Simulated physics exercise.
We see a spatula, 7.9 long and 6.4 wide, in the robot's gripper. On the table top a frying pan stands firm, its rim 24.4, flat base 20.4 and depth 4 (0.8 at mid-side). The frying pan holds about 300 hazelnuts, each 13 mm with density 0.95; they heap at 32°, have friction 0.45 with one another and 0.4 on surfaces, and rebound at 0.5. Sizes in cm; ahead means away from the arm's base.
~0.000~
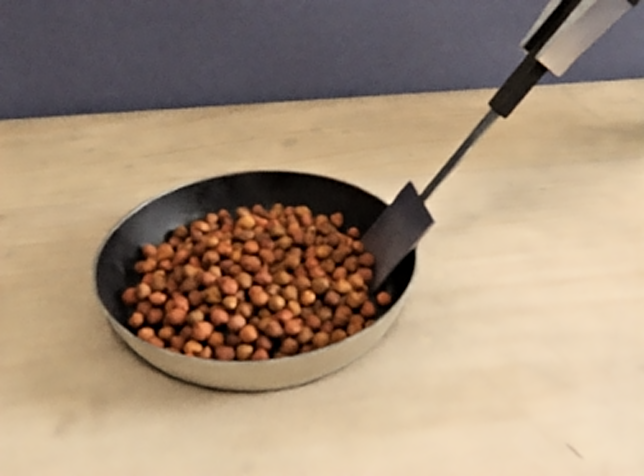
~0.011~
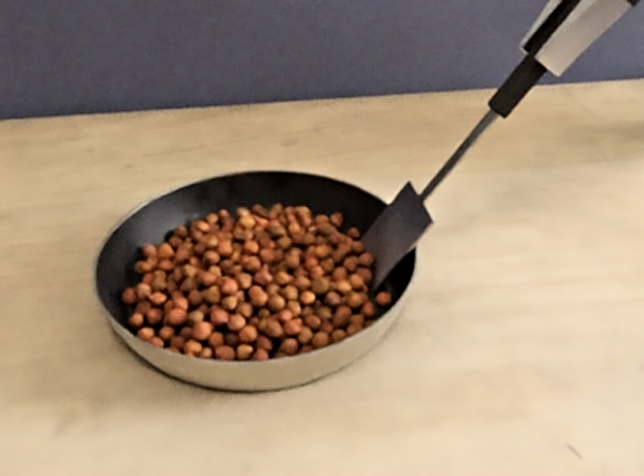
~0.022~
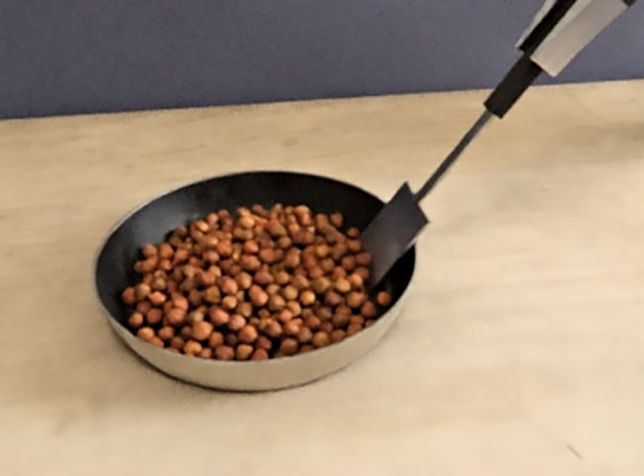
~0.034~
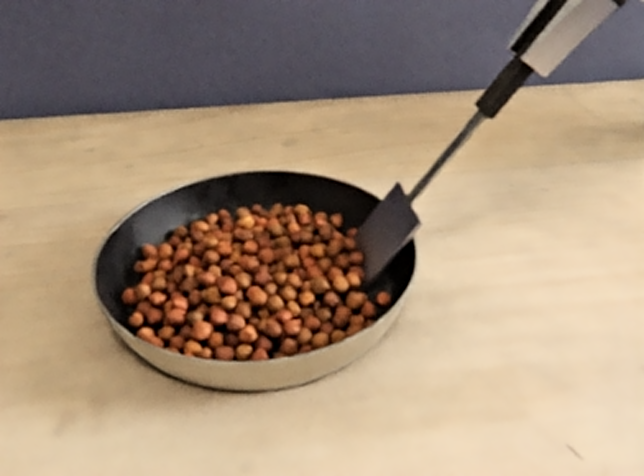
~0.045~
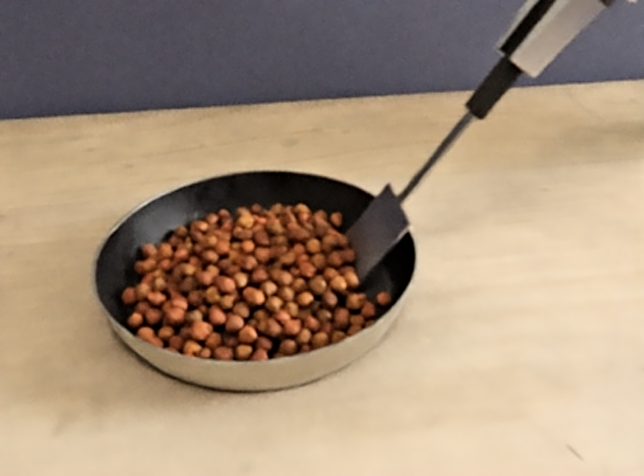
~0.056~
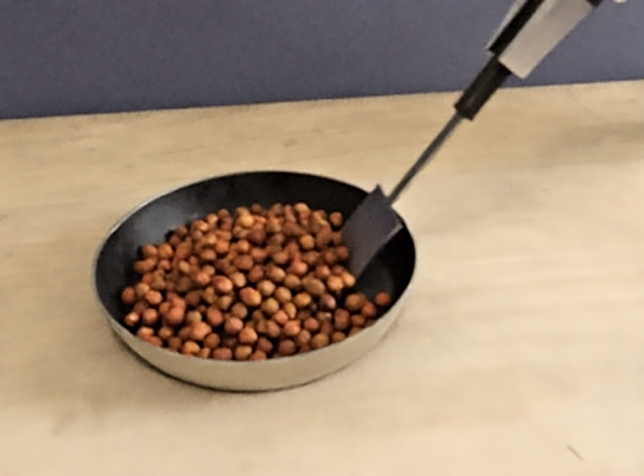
A dark, flat-bladed spatula held in a black and silver gripper at the upper right slides slowly a short way left inside a frying pan, gently pushing the nearest nuts. The round pan, black inside with a pale outer side, sits still on a light wooden table, heaped with reddish-brown hazelnuts. The fixed camera looks down at an angle, with a plain blue-grey backdrop behind.
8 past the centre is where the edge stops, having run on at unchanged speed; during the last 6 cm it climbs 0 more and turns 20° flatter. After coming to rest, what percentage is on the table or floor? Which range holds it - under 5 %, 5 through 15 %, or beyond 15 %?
The range under 5 % holds it.
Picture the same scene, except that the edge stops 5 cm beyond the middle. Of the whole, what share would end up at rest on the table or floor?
Roughly 0 %.
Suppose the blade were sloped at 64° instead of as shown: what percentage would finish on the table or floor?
Roughly 0 per cent.
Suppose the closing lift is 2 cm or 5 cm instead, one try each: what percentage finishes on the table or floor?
I'd say close to 5 percent for the first and close to 15 percent for the second.
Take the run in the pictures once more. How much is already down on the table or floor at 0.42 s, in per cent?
Around 0 percent.
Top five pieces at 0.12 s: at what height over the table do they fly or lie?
They are near 5 cm up.
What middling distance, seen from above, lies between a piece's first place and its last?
Some 3 cm.
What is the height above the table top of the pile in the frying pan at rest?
5.0 cm.
After 0.12 s, sloping 55°, highest piece 5 above the table; 297 in the frying pan.
After 0.19 s, sloping 48°, highest piece 5 above the table; 297 in the frying pan.
After 0.42 s, sloping 35°, highest piece 5 above the table; 295 in the frying pan, 1 on the table or floor, 1 on the blade or in flight.
After 1.47 s, sloping 35°, highest piece 5 above the table; 295 in the frying pan, 2 on the table or floor.
At rest, 295 in the frying pan, 2 on the table or floor. That is 1 % on the table or floor.
